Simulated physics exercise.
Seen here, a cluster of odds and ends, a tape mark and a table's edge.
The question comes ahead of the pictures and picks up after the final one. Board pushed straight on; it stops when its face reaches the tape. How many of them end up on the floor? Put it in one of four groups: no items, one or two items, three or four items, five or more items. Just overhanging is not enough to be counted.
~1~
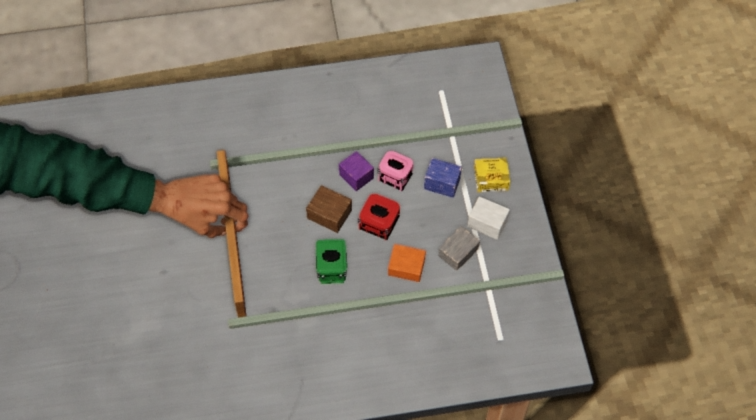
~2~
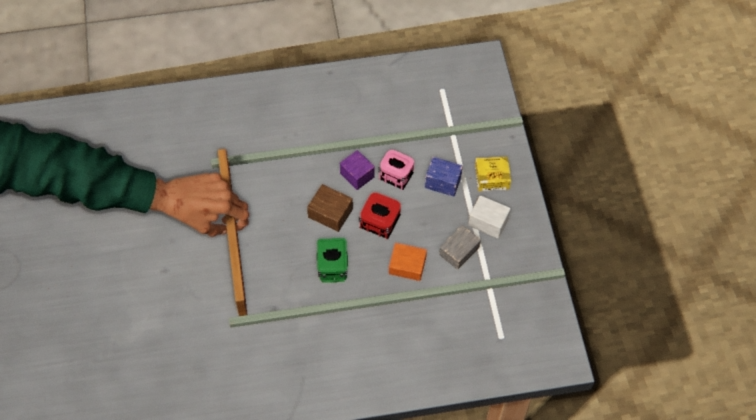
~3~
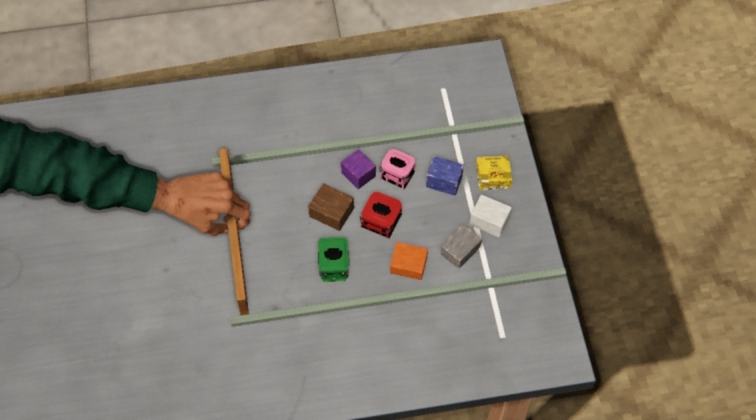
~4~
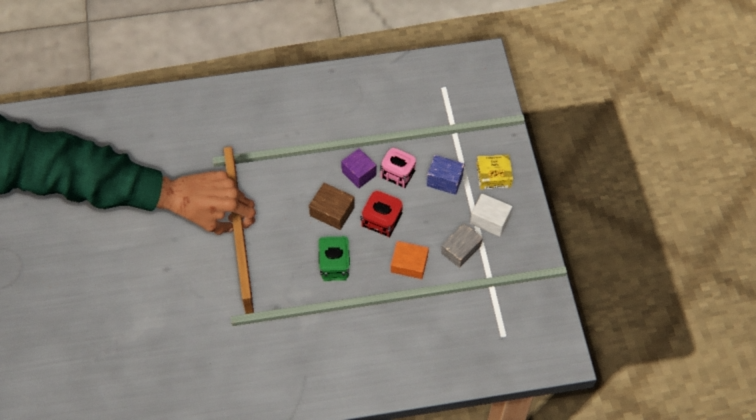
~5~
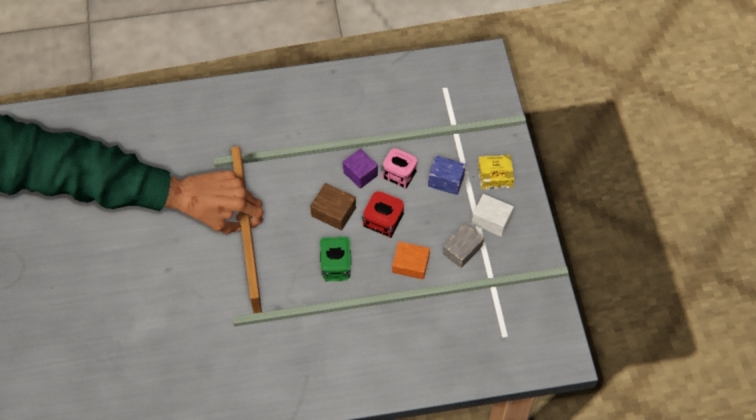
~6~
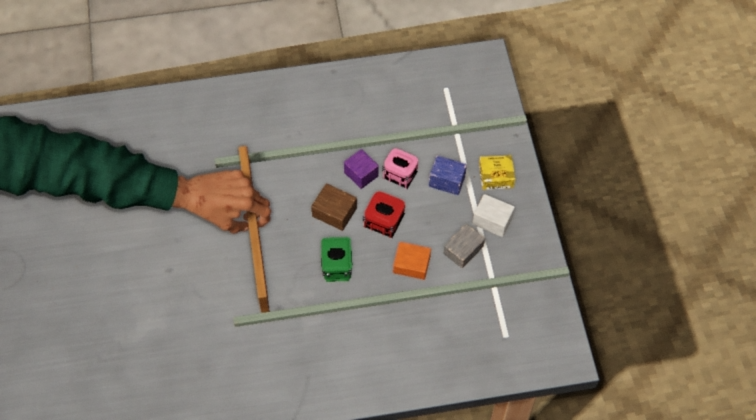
A drop or two.
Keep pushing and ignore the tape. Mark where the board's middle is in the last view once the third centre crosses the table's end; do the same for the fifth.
I'd say close to (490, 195), then close to (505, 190).
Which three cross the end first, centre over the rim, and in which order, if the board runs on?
Yellow box, grey block, blue block.
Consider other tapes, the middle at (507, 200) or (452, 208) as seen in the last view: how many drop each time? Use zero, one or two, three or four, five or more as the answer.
Counts by place: Either three or four, then zero.
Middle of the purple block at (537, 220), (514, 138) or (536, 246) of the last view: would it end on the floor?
In order, it goes down; holds its place; goes down.
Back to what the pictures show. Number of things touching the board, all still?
It touches 3.
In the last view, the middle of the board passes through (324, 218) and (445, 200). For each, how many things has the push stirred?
2 by the first point, 10 by the second.
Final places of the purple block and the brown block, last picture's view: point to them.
Final spots - purple block (473, 139), brown block (485, 172).
Soon after, none off yet; yellow box at rest near (497, 173); white block at rest near (494, 216); grey block at rest near (464, 246).
After that, none off yet; yellow box at rest near (497, 173); white block at rest near (494, 216); grey block displaced a little near (475, 244).
And then, none off yet; yellow box displaced about its own width near (528, 170); white block displaced about its own width near (522, 215); grey block displaced well along near (529, 247).
In the end, the number that fall off is one or two; gone, yellow box.
